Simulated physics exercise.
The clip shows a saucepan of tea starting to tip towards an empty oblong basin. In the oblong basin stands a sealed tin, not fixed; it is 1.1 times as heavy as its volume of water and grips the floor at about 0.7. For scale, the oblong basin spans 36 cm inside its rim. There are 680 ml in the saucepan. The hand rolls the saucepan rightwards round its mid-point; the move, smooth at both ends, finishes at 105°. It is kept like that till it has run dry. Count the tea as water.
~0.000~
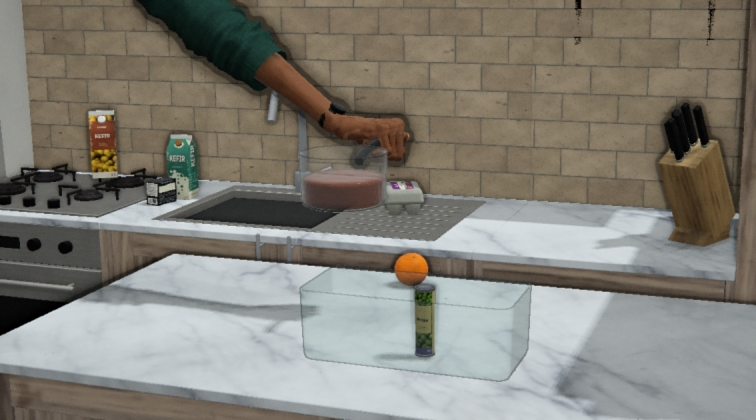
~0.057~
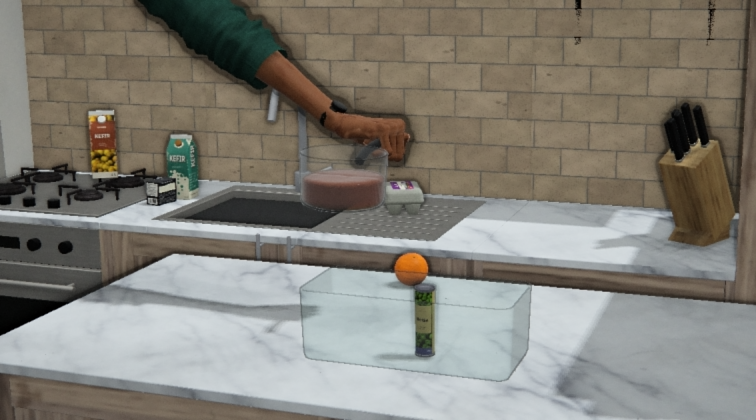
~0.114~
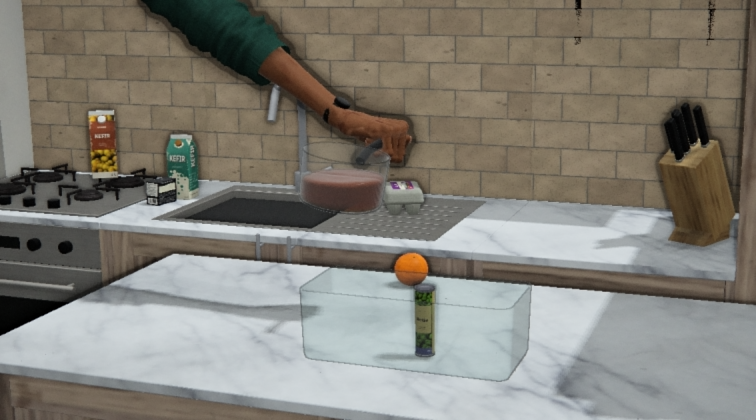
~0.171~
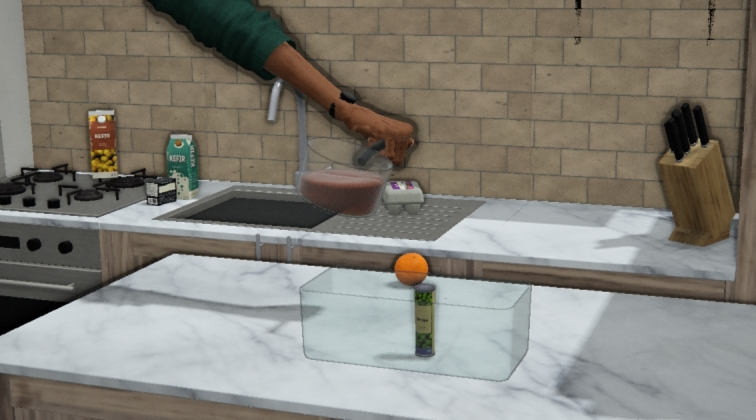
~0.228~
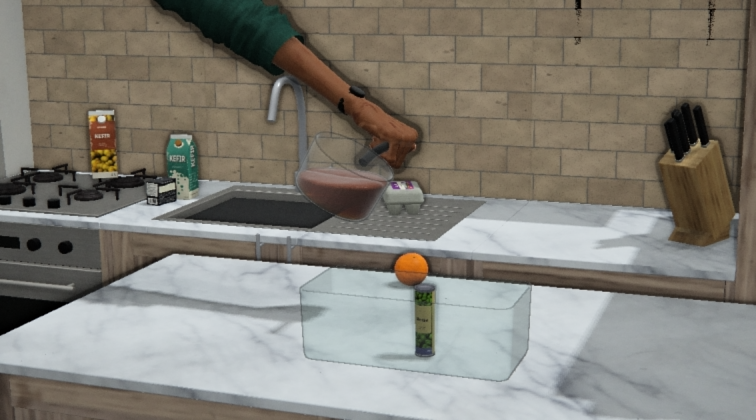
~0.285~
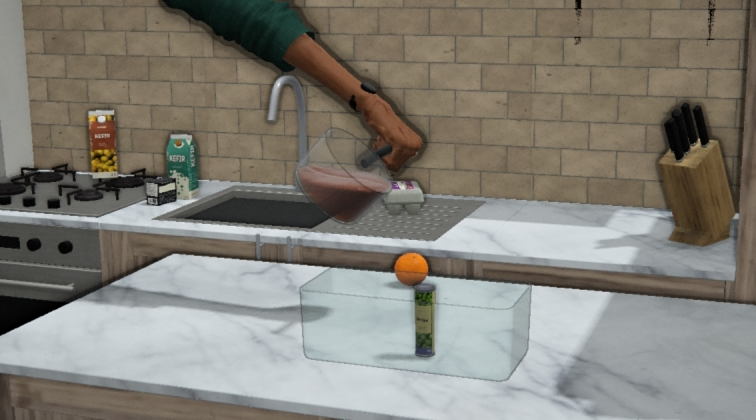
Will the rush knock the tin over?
The tin goes over.
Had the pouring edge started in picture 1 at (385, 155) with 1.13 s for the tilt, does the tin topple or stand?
Then it stays up.
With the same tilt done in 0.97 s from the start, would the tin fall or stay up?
Then it remains upright.
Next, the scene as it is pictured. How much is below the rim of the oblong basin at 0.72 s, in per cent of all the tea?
About 78 per cent.
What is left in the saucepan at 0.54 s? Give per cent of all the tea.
Some 34 per cent.
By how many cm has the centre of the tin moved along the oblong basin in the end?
Some 9.0 cm.
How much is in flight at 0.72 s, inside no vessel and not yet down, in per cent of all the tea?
Some 12 per cent.
Then, 0.54 s in, the tilt is 100° and 34 per cent is still to pour; the tin stands where it began.
Then, 0.72 s in, the tilt is 105° and 10 per cent is still to pour; the tin stands 1 cm from where it began.
Then, 0.92 s in, the tilt is 105° and 1 per cent is still to pour; the tin leans 15°.
Then, 1.13 s in, the tilt is 105° and 0 per cent is still to pour; the tin lies on its side.
Finally, the tin lies on its side.
